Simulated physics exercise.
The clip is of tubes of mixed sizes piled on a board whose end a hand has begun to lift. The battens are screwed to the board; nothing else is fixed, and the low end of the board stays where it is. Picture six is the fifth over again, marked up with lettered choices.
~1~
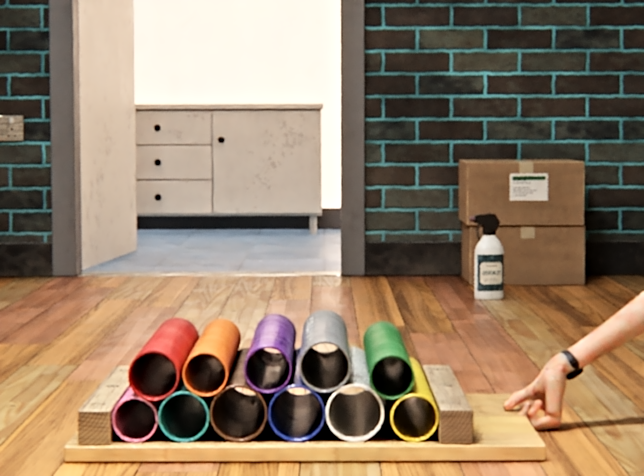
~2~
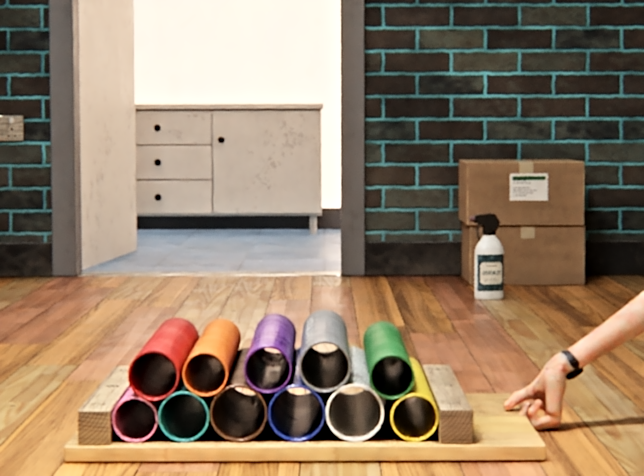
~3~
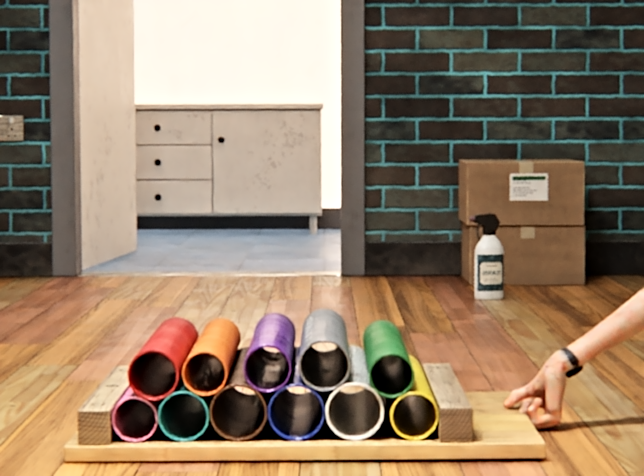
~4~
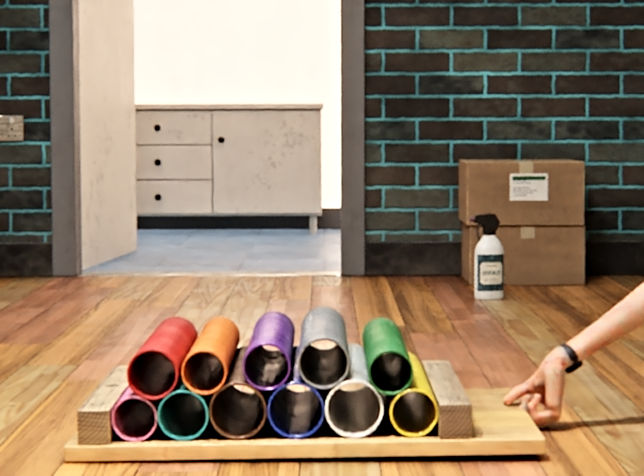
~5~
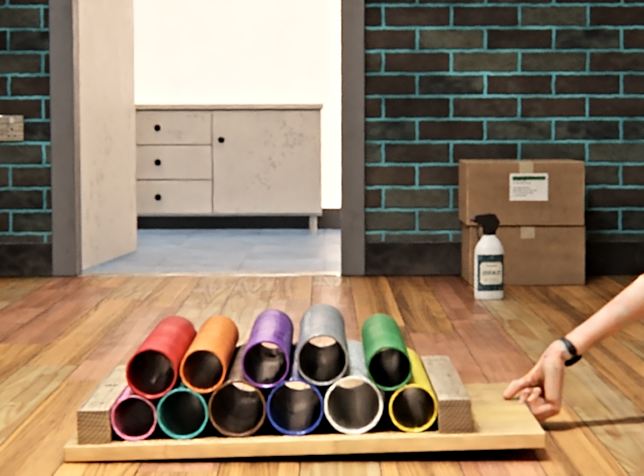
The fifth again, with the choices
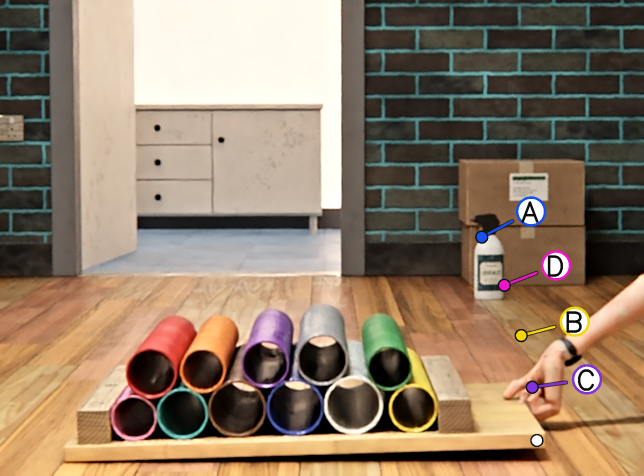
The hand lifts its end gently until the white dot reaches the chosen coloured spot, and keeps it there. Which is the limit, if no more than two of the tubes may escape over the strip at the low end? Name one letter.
At most to A.
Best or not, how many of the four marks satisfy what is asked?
Four of the four.
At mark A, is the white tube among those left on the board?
Yes.
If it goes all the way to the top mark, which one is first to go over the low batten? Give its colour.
It is the red one.
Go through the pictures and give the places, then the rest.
Brown tube (238, 413); blue tube (297, 414); white tube (355, 413), in the first frame.
White tube (355, 413); yellow tube (414, 417), in the second frame.
Board (306, 408); yellow tube (414, 416); green tube (392, 376); grey tube (325, 365), in the third frame.
Board (306, 406); pink tube (135, 419); turquoise tube (183, 415), in the fourth frame.
Board (306, 403); pink tube (134, 418); turquoise tube (183, 414), in the fifth frame.
On the marked copy, A at (482, 237); B at (521, 335); C at (532, 387); D at (504, 285); the white dot at (537, 440).
With A. Early on, board at 16°.
Further on, board at 27°.
At the end, board at 27°, two over the low batten (red, orange).
As for the rest, B none over the low batten; C none over the low batten; D none over the low batten.
